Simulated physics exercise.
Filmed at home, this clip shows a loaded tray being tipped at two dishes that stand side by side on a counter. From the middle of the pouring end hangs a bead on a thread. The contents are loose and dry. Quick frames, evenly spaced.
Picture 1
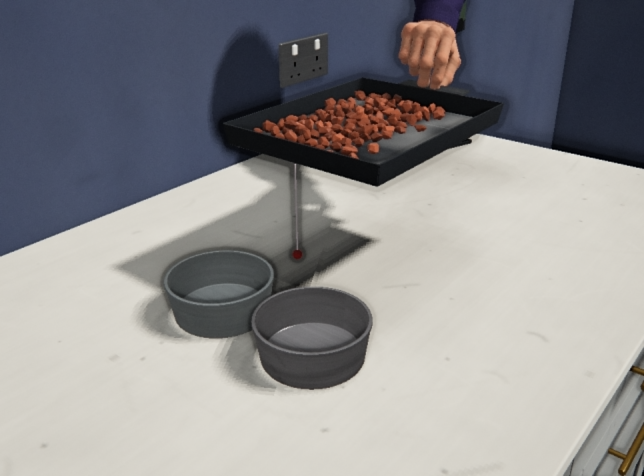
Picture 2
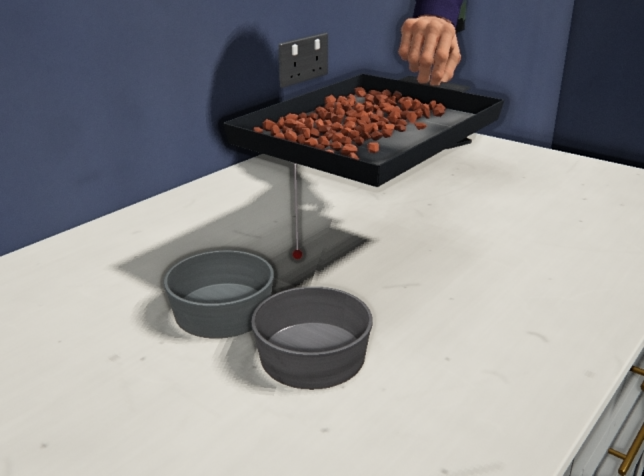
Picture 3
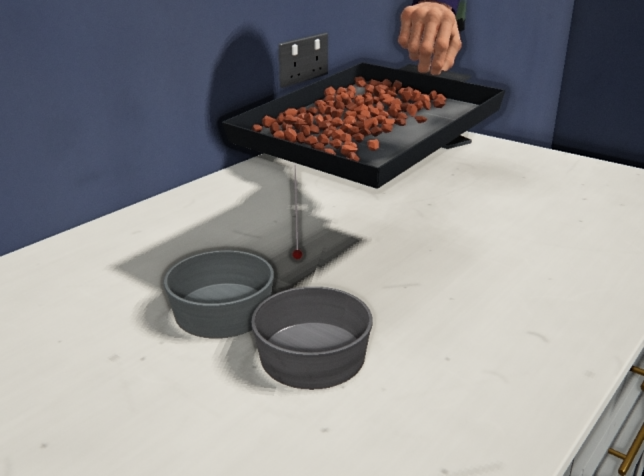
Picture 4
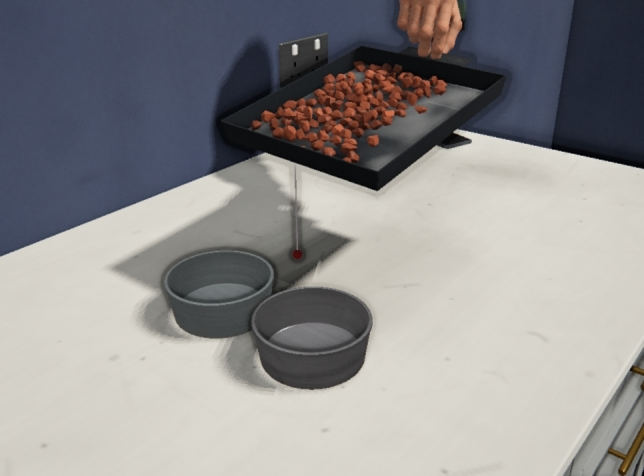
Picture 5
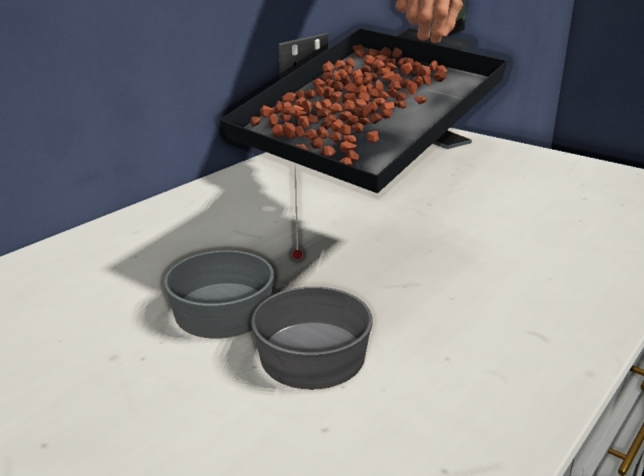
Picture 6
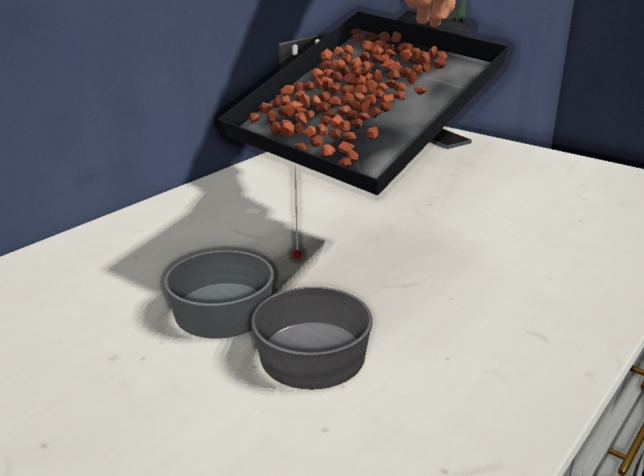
A hand raises the back of a dark tray of reddish chunks above two grey bowls.
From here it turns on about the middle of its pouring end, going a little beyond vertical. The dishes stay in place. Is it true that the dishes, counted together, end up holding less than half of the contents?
No, more than half.
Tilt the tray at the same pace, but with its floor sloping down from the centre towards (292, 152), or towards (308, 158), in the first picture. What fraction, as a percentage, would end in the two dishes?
Around 80 percent for the first aim and around 90 percent for the second.
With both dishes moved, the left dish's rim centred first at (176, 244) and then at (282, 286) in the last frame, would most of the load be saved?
A minority, then a majority.
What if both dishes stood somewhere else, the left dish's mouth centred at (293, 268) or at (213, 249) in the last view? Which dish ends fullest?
The right-hand one the first time, the right-hand one the second.
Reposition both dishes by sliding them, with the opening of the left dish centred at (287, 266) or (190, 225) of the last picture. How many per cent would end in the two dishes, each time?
First placement: 40 per cent; second placement: 0 per cent.
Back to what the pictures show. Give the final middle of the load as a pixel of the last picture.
Once nothing moves, the middle sits near (310, 345).
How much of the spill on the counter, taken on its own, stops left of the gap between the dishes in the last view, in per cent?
Share on the left: Near 30 %.
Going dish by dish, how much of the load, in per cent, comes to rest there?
Left 20 per cent, right 60 per cent.
Soon, tray tipped steeply; nearly all on the tray; a stray few in the air.
A while on, tray tipped past a quarter turn; about a third on the tray; about a third in the right dish; a small part in the left dish; a small part outside both; a small part in the air.
Towards the end, tray tipped past a quarter turn; about half in the right dish; about a quarter in the left dish; about a quarter outside both.
Finally, tray tipped past a quarter turn; about half in the right dish; about a quarter in the left dish; about a quarter outside both.
